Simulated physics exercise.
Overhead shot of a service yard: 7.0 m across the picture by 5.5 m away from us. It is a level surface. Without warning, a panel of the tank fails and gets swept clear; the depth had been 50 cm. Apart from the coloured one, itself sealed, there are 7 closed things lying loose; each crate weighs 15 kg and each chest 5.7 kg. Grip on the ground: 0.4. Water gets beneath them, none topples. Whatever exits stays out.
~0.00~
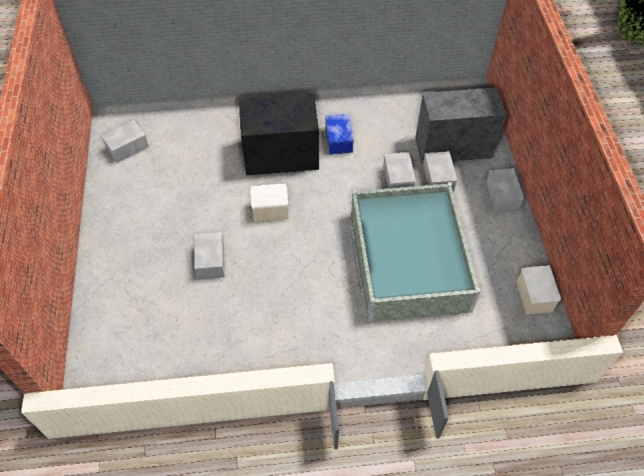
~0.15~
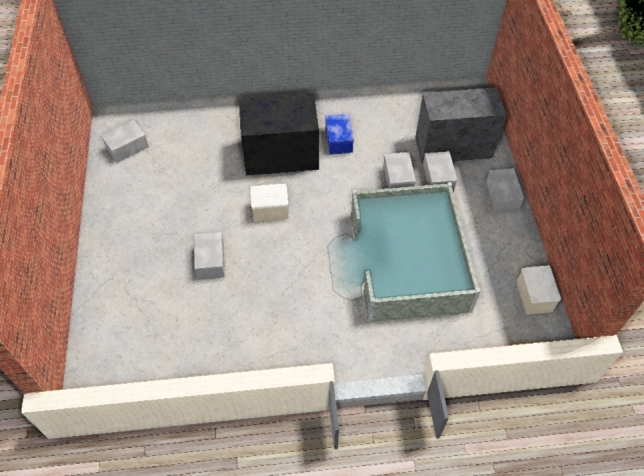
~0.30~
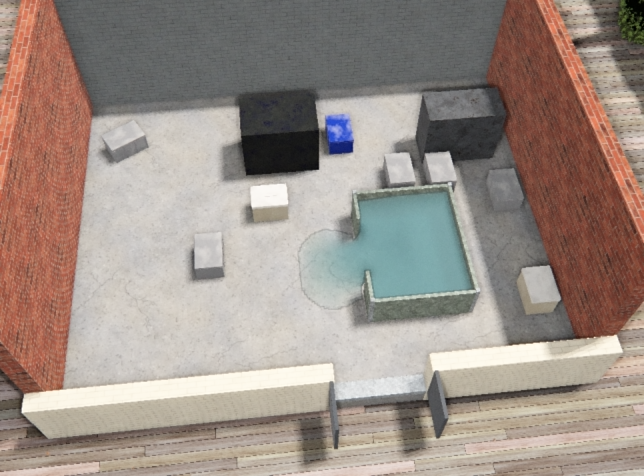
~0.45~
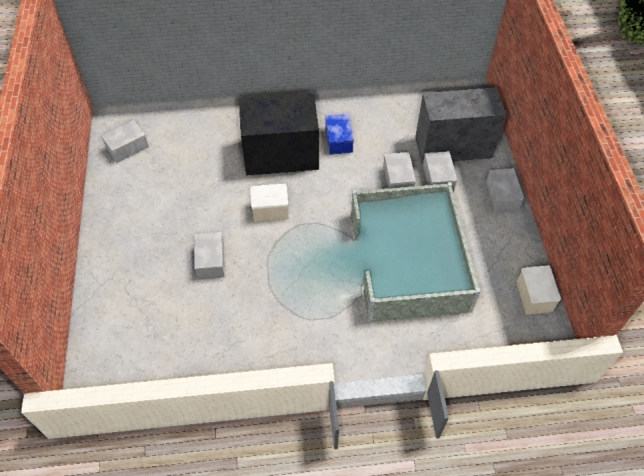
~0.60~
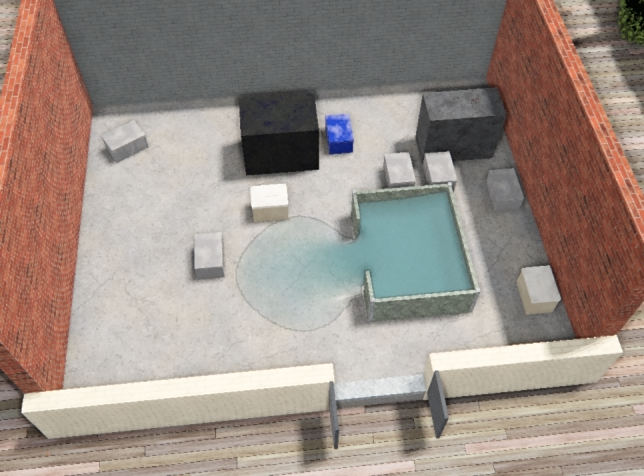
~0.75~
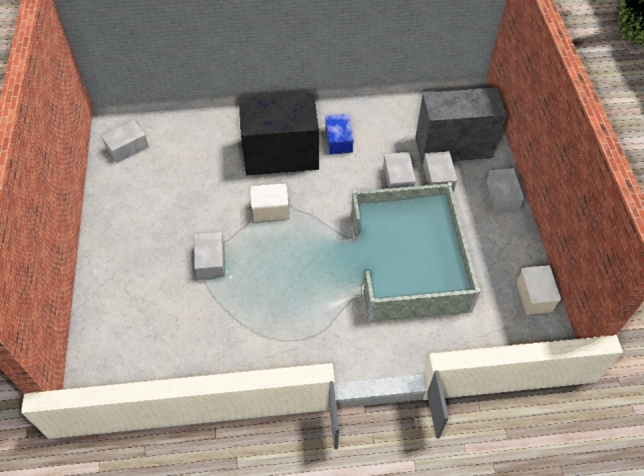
Water pours through a gap that opens in the left side of a tank in a walled yard, spreading leftward over the pale floor in a widening, rounded sheet to a grey block, while the scattered boxes stay still.
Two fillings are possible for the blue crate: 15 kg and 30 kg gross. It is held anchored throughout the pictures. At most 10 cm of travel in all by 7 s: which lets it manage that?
Ballast needed: The lesser.
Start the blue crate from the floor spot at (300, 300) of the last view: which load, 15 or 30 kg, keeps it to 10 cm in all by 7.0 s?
Looks like the outcome is this: No option works.
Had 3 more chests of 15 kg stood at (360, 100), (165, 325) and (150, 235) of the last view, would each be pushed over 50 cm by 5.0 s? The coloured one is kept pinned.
First one stayed within, second went beyond, third went beyond.
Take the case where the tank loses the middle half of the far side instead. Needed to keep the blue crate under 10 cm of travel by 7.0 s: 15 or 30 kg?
Note: No mass sufficient.
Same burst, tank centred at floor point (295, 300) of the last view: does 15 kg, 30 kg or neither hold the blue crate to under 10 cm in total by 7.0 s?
Then it turns out the lighter mass already works.
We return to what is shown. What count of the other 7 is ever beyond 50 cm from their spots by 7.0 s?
My count gives 3.
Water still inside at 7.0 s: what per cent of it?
100 %.
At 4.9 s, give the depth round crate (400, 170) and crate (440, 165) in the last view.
0 and 0 cm.
After 1.4 s the blue crate would be 0 cm from its start with 15 kg and 0 cm from its start with 30 kg; 0 cm of water round it then.
After 3.1 s the blue crate would be 0 cm from its start with 15 kg and 0 cm from its start with 30 kg; 0 cm of water round it then.
After 4.9 s the blue crate would be 0 cm from its start with 15 kg and 0 cm from its start with 30 kg; 0 cm of water round it then.
After 7.0 s the blue crate would be 0 cm from its start with 15 kg and 0 cm from its start with 30 kg; 0 cm of water round it then.
